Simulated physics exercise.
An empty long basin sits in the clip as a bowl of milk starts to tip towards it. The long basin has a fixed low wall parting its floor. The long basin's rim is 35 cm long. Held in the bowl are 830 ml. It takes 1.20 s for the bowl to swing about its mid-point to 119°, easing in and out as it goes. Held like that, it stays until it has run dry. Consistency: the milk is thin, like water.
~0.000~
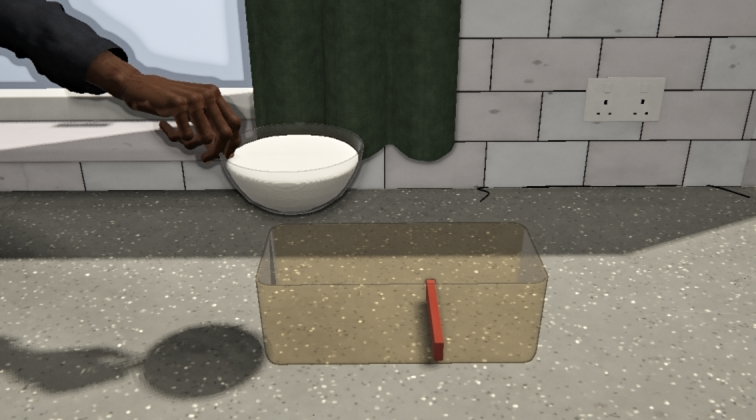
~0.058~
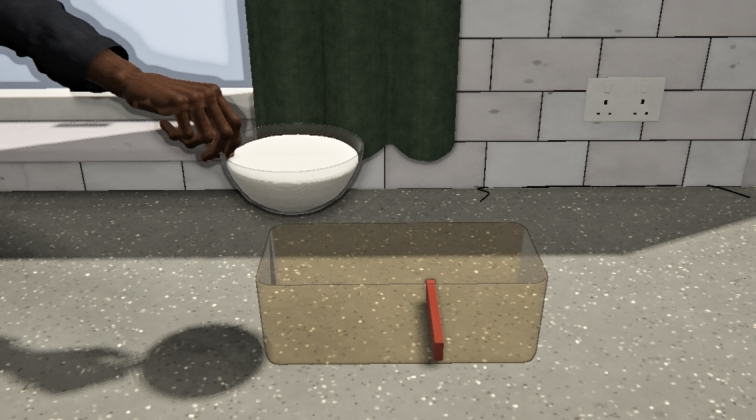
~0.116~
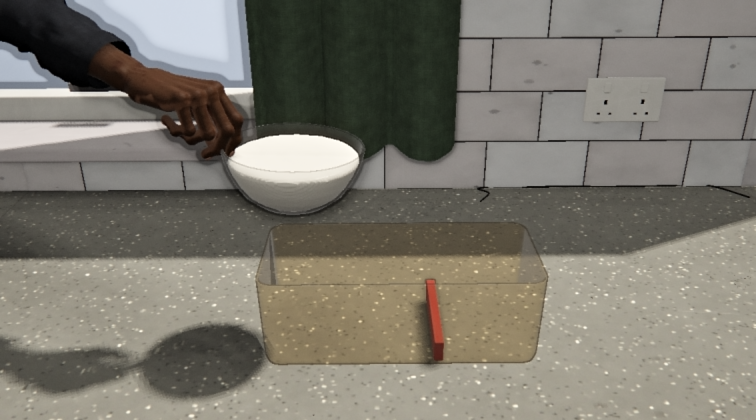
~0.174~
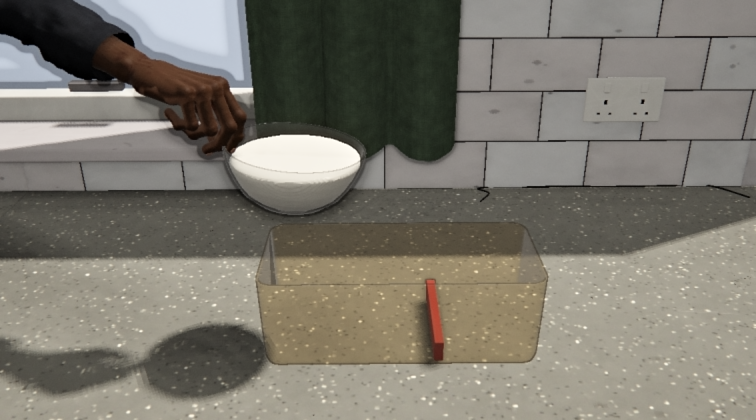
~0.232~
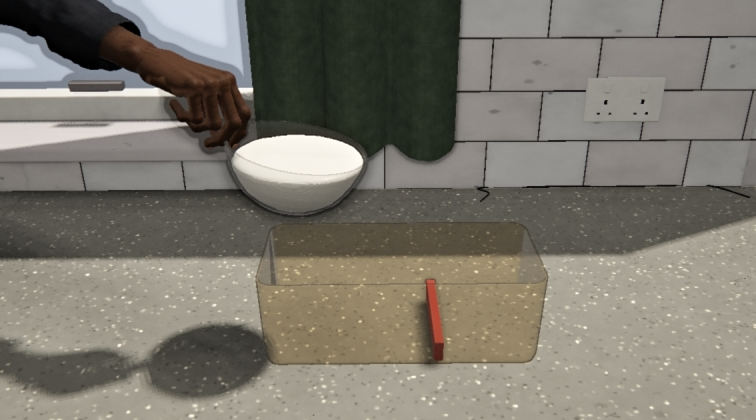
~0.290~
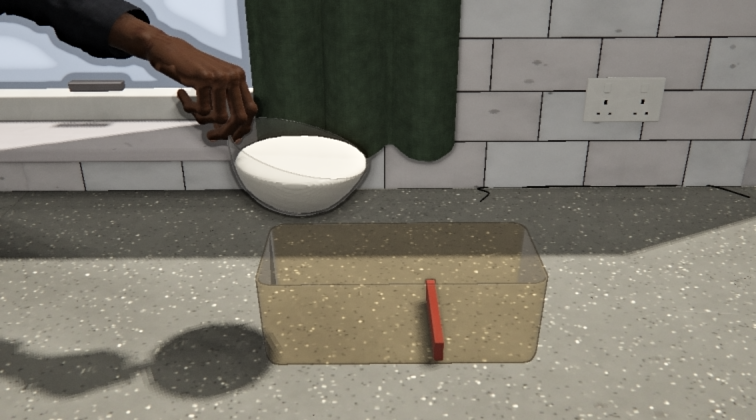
A hand holding a glass bowl of milk, slowly tilting it slightly to the right above an empty long basin on a speckled worktop.
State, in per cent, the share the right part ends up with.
The right part ends up with roughly 21 %.
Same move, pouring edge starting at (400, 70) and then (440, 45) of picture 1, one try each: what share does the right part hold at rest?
Some 60 and 55 per cent, in that order.
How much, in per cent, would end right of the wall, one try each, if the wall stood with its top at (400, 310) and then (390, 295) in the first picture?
Result: 60 per cent, then 70 per cent.
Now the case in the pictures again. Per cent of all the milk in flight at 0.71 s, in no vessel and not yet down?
Near 26 per cent at that time.
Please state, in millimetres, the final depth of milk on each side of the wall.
Depths: Left near 20 mm, right near 10 mm.
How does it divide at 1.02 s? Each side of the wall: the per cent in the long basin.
Lab note: Left near 82, right near 16.
Then, 0.71 s in, the tilt is 77° and 22 per cent is still to pour, 44 is left of the wall and 7 right of it.
Then, 1.02 s in, the tilt is 113° and 0 per cent is still to pour, 82 is left of the wall and 17 right of it.
Then, 1.35 s in, the tilt is 119° and 0 per cent is still to pour, 80 is left of the wall and 19 right of it.
Then, 1.70 s in, the tilt is 119° and 0 per cent is still to pour, 78 is left of the wall and 21 right of it.
Finally, 78 per cent lies left of the wall, 21 right of it and 1 outside.
